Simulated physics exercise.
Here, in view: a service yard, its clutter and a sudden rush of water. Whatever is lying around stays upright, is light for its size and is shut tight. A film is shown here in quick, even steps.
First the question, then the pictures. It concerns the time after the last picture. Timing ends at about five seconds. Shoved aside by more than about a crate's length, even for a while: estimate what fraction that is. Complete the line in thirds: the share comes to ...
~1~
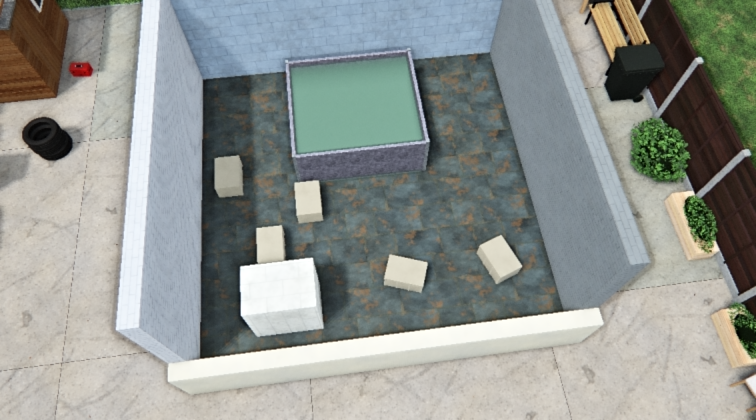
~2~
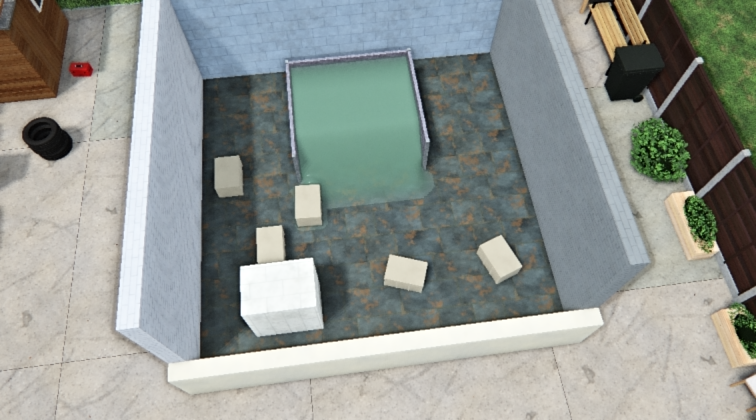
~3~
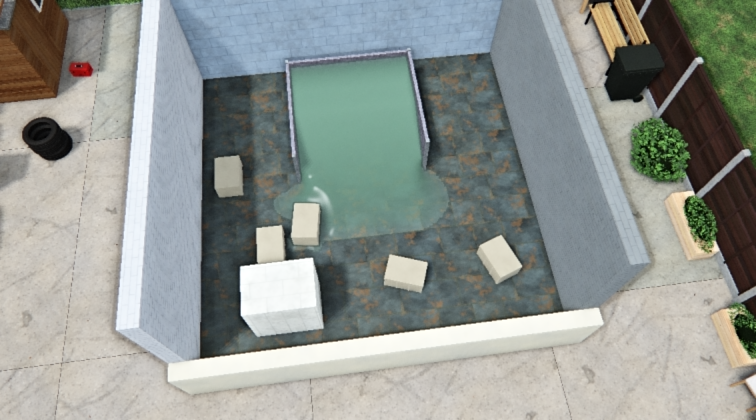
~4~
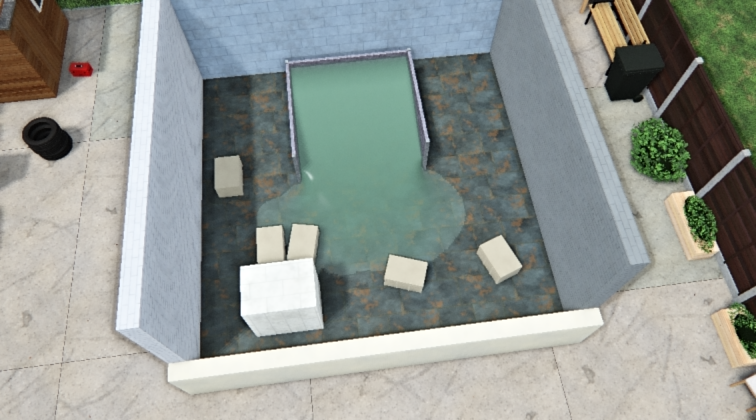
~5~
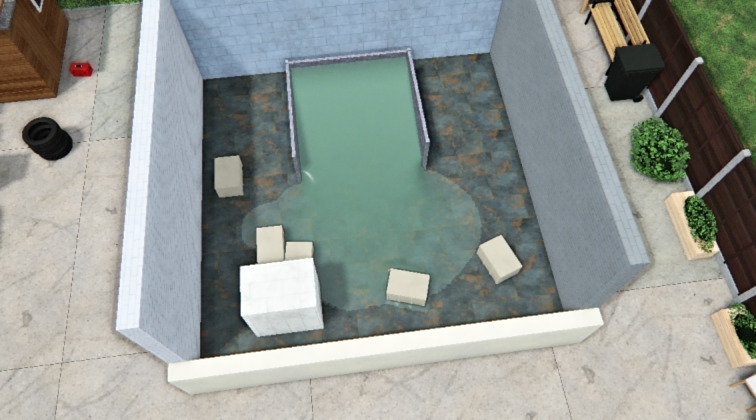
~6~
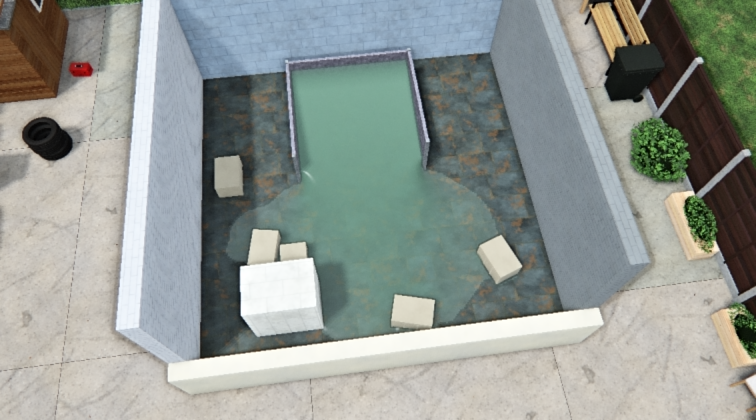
The share comes to at least two thirds.
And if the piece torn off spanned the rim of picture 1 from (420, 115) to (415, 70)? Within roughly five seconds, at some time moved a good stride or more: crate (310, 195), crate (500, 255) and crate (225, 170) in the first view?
First under that mark, then beyond that mark, then beyond that mark.
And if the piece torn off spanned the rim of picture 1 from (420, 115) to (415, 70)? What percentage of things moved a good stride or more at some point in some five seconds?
That works out to some 60 %.
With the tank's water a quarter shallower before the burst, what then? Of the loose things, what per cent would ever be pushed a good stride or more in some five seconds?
Something like 100 percent.
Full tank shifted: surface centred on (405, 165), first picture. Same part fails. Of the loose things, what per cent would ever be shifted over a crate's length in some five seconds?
By my reckoning, about 100 per cent.
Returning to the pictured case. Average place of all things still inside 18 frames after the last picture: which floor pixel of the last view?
I'd put it roughly at (329, 223).
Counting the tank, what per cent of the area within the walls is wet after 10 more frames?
Wet share: Around 60 %.
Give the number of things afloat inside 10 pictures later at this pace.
Result - 3.
A moment on, 3 of 5 are well off their spots; 2 afloat.
Next, 4 of 5 are well off their spots; 3 afloat.
Later, 4 of 5 are well off their spots; 4 afloat.
In the end, 5 of 5 are well off their spots, and 5 have been at some point; 5 afloat.
